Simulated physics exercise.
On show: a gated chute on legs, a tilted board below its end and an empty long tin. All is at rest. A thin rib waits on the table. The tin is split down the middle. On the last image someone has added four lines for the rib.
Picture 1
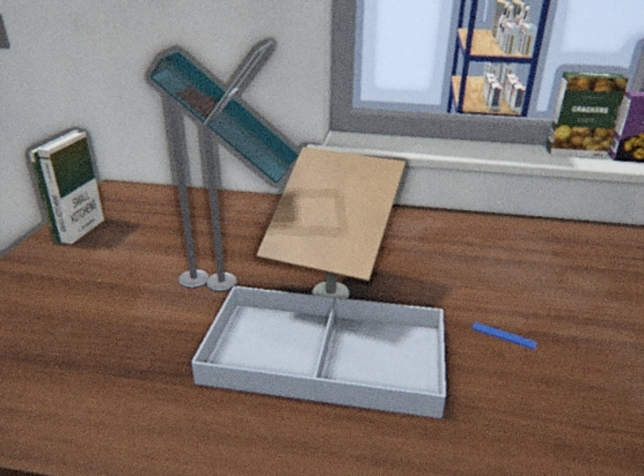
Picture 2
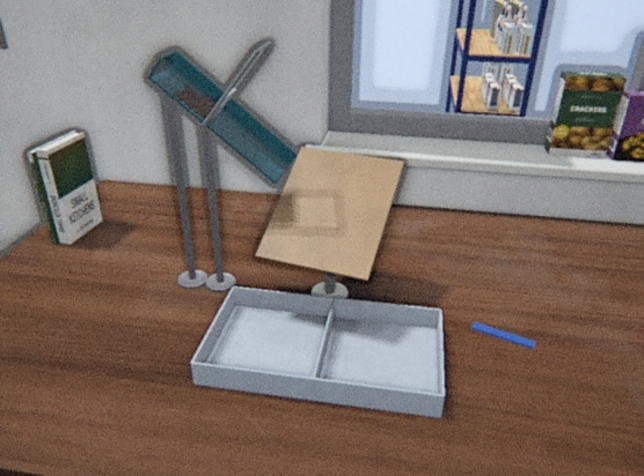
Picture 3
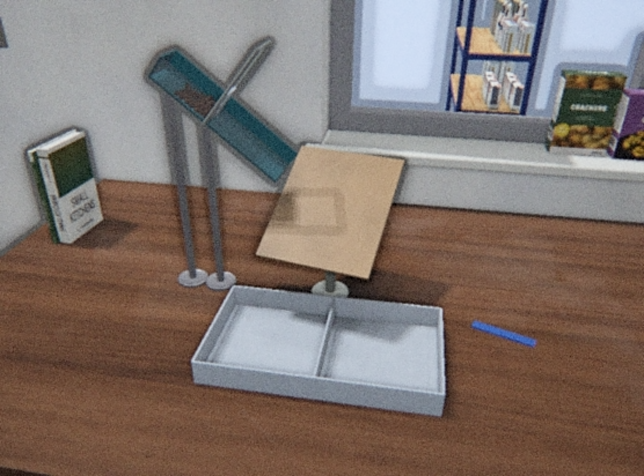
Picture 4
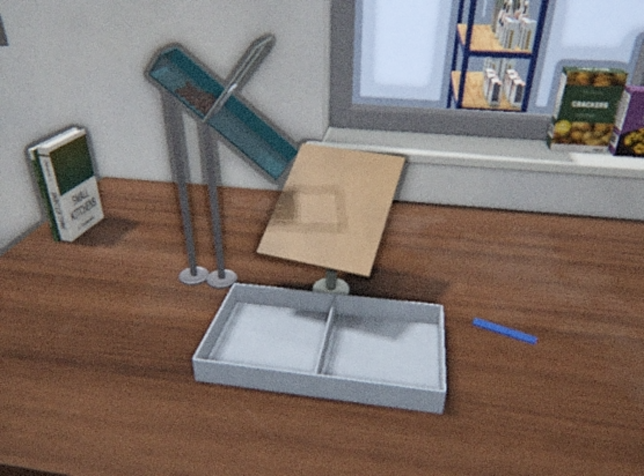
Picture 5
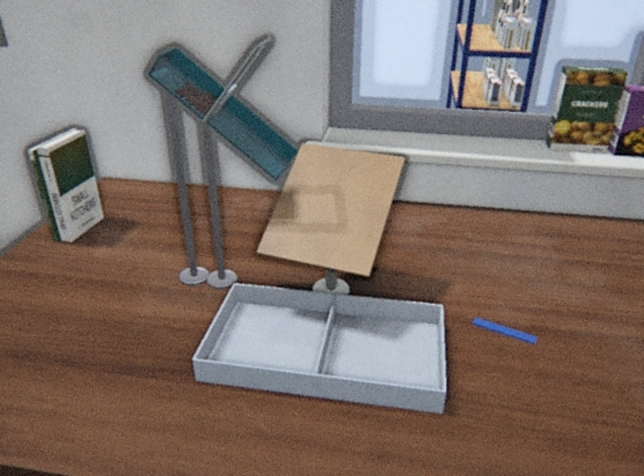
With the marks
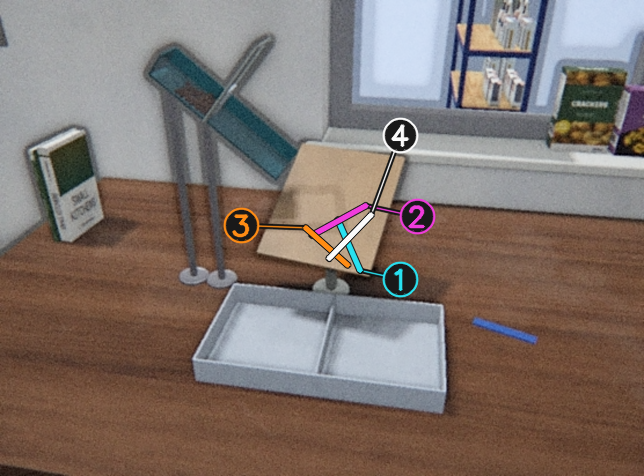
Nothing moves on the wooden table from start to finish: a small dark load sits in a sloping teal chute on legs, its gate staying shut. Below the chute's end, a tilted tan board stands over an empty divided tin, with a thin blue strip lying to the right.
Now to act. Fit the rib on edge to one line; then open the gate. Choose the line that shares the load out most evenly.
Go for 1.
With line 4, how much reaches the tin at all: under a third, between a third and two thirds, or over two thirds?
It is over two thirds.
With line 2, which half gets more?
Left.
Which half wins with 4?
Left.
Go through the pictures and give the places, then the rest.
Load behind the gate (207, 103), allspice berries; lip of the chute (281, 177), sloping fairly steeply, in the first frame.
Middle of the board (332, 207), tilted fairly steeply; middle of its low edge (310, 267); of its high edge (351, 154), in the second frame.
Front corners of the tin (192, 361) and (444, 394); front end of its middle wall (314, 377); gate still shut (228, 95), in the third frame.
Middle of the load (207, 100); lip (281, 174), in the fourth frame.
Middle of the load (206, 100); lip (281, 174), in the fifth frame.
On the marked copy, line 1 from (337, 219) to (360, 270); line 2 from (365, 205) to (312, 235); line 3 from (305, 227) to (347, 265); line 4 from (371, 214) to (329, 258).
For line 1, of what is caught, roughly a third in the left half, roughly two thirds in the right.
For line 2, of what is caught, almost all in the left half, about a tenth in the right.
For line 3, of what is caught, just a few in the left half, almost all in the right.
For line 4, of what is caught, almost all in the left half, just a few in the right.
